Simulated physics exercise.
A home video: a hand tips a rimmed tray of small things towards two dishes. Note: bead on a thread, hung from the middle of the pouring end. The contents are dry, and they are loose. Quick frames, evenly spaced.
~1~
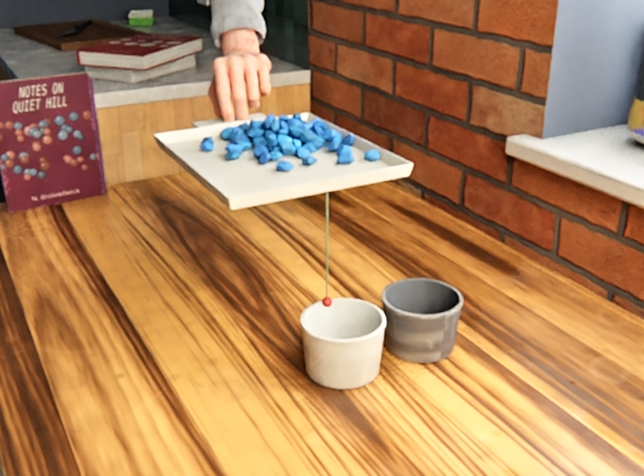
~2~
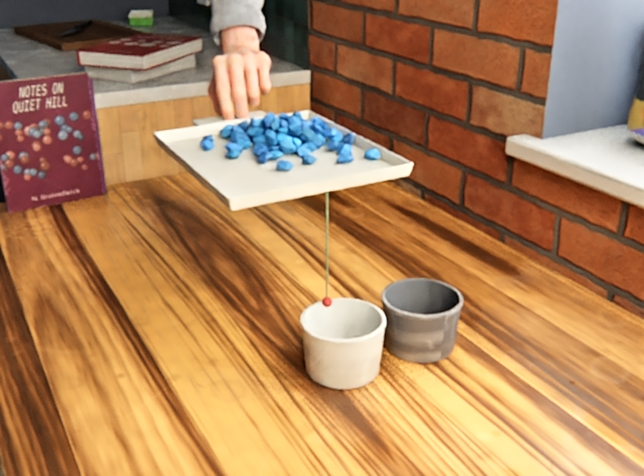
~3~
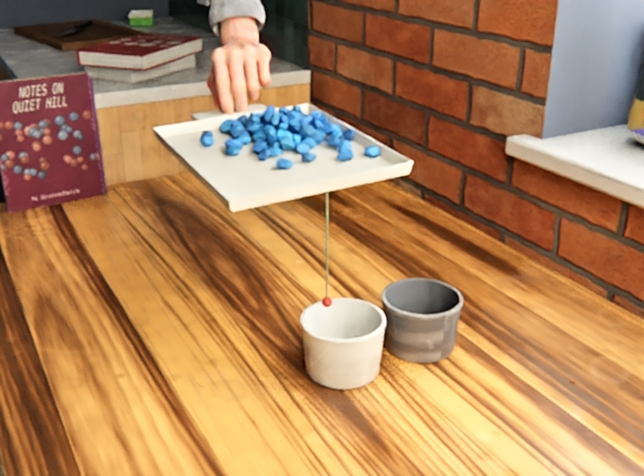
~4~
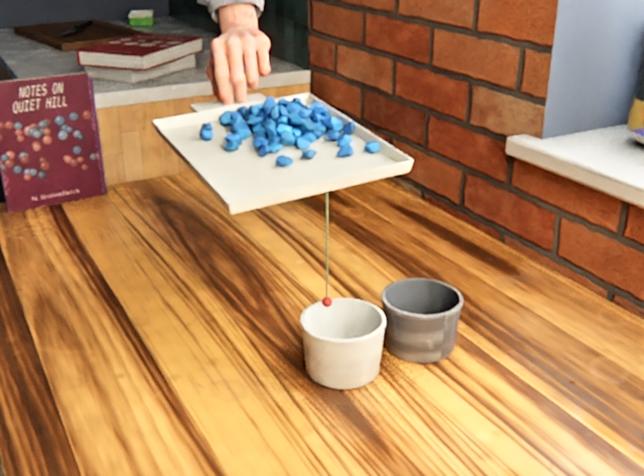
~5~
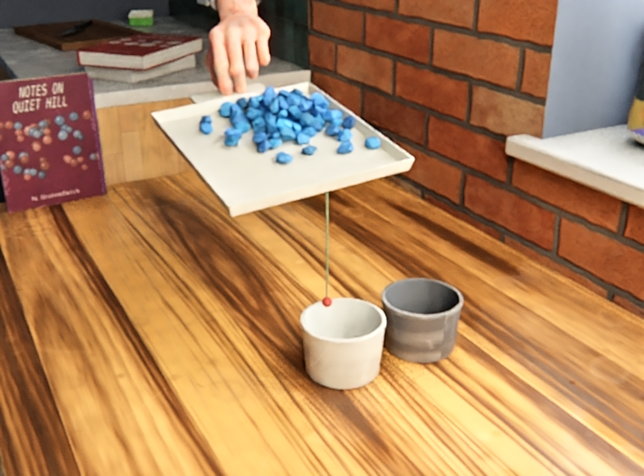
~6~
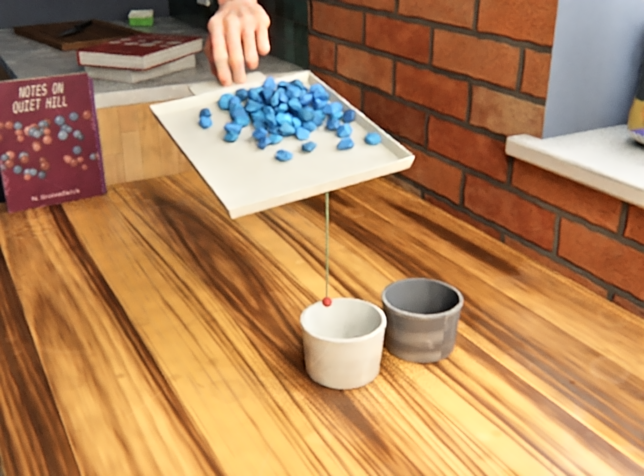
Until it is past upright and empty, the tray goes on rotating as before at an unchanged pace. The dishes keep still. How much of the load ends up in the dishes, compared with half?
The dishes end up with less than half of it.
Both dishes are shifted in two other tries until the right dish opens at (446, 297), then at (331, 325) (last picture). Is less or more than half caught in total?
Well, a minority share the first time and a majority share the next.
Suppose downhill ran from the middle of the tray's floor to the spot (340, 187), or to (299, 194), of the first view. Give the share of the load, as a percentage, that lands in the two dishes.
30 % and 10 %.
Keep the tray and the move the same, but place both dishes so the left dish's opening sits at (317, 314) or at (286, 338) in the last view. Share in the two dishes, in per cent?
About 0 per cent, then about 50 per cent.
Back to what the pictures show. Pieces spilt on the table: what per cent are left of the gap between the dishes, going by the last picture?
I'd say some 100 in a hundred.
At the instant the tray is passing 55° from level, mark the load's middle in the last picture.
I'd mark the middle close to (275, 179).
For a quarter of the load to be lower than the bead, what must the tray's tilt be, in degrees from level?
Angle: Approx. 70 degrees.
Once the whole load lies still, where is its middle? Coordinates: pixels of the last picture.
Close to (262, 411), more or less.
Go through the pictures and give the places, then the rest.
Corners of the pouring end near (231, 196) and (409, 163), level; middle of the load near (278, 139), aquarium stones; left dish near (364, 358); right dish near (444, 333); bead on its thread near (327, 302), in the first frame.
Corners of the pouring end near (231, 197) and (409, 163), level; middle of the load near (278, 137), in the second frame.
Corners of the pouring end near (231, 199) and (409, 162), tipped barely, lowest at the left corner; middle of the load near (278, 133), in the third frame.
Corners of the pouring end near (231, 201) and (409, 160), tipped a little, lowest at the left corner; middle of the load near (278, 126), in the fourth frame.
Corners of the pouring end near (231, 204) and (410, 158), tipped a little, lowest at the left corner; middle of the load near (277, 118), in the fifth frame.
Corners of the pouring end near (231, 207) and (410, 156), tipped a little, lowest at the left corner; middle of the load near (277, 111); left dish near (364, 358); right dish near (444, 333), in the sixth frame.
Shortly afterwards, tray tipped steeply; the bulk on the tray; only a few outside both; a little in the air.
Next, tray tipped right over; near a third on the tray; only a few in the left dish; near half outside both; a little in the air.
Some moments later, tray tipped past a quarter turn; a little in the left dish; all but a few outside both.
In the end, tray tipped past a quarter turn; a little in the left dish; none at all in the right dish; all but a few outside both.
